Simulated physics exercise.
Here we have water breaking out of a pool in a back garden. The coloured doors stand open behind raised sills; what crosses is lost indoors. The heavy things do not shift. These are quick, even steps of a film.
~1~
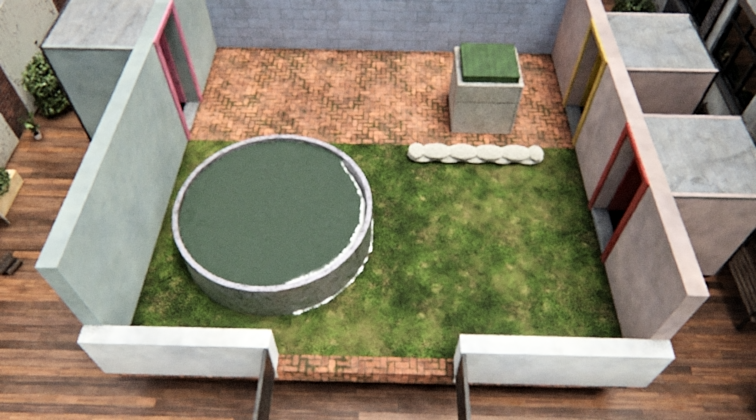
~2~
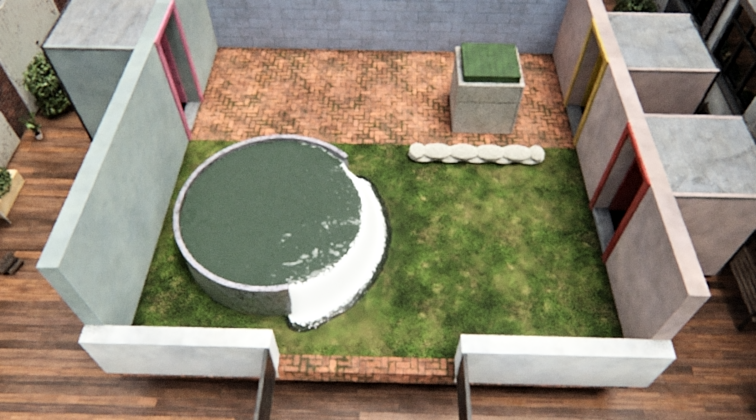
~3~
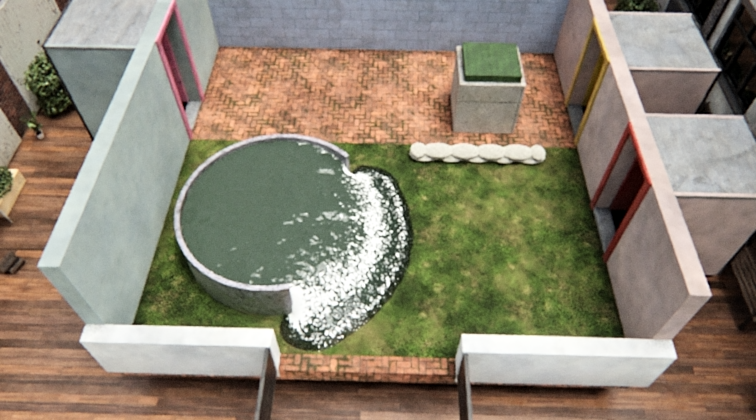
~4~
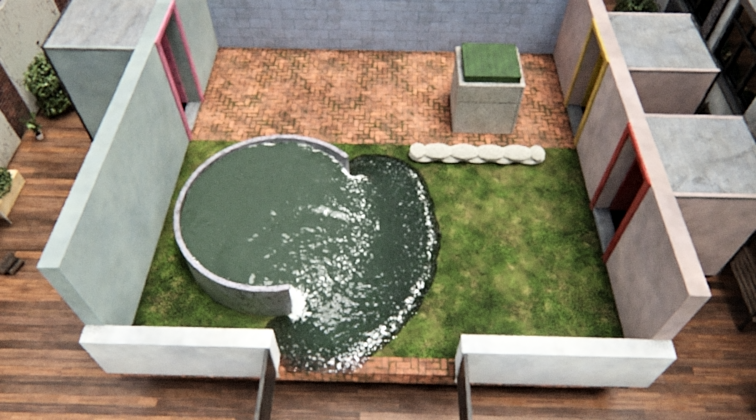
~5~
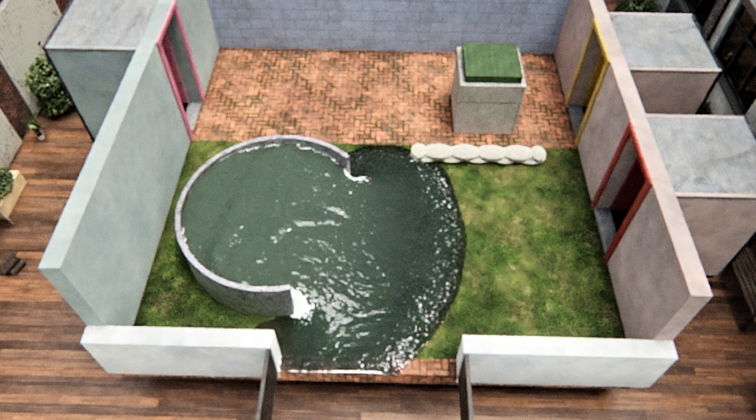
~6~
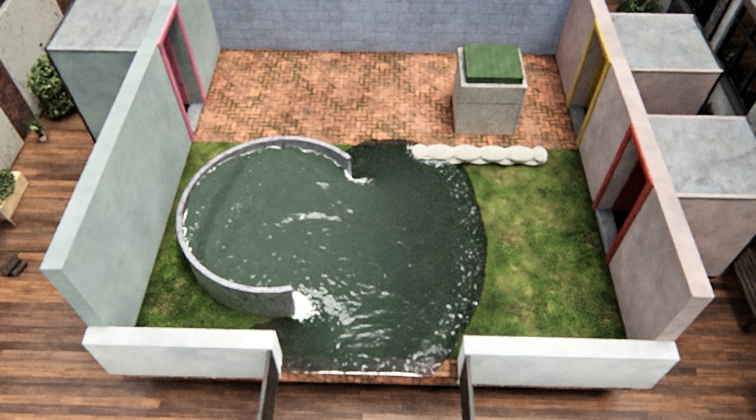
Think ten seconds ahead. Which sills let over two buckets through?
In the end: The red door floods; the pink door holds within the limit; the yellow door holds within the limit.
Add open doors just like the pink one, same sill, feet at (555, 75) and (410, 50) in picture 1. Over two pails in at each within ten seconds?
In turn: Lets more in, takes less.
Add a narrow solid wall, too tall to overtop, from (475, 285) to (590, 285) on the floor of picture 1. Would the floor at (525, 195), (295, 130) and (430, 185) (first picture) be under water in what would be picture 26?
As listed: Covered, dry, under water.
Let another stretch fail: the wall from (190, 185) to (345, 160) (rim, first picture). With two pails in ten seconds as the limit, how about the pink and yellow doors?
One by one: The pink door goes over; the yellow door is over.
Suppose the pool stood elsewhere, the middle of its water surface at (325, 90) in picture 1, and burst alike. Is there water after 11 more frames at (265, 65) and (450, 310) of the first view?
One after the other: Not flooded, covered.
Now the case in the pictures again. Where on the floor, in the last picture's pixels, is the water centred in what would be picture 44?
At about (446, 217).
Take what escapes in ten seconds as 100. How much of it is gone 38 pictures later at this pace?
Near 75 in a hundred.
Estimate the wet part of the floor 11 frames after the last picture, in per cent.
I make it 45 per cent.
A moment on, water covers 35 % of the floor; the red door not reached, the pink door not reached, the yellow door not reached.
Next, water covers 45 % of the floor; the red door wet at the sill, nothing in, the pink door not reached, the yellow door not reached.
Then, water covers 50 % of the floor; the red door far over two buckets in, the pink door not reached, the yellow door wet at the sill, nothing in.
Later, water covers 60 % of the floor; the red door far over two buckets in, the pink door not reached, the yellow door wet at the sill, nothing in.
In the end, water covers 90 % of the floor; the red door far over two buckets in, the pink door wet at the sill, nothing in, the yellow door wet at the sill, nothing in.
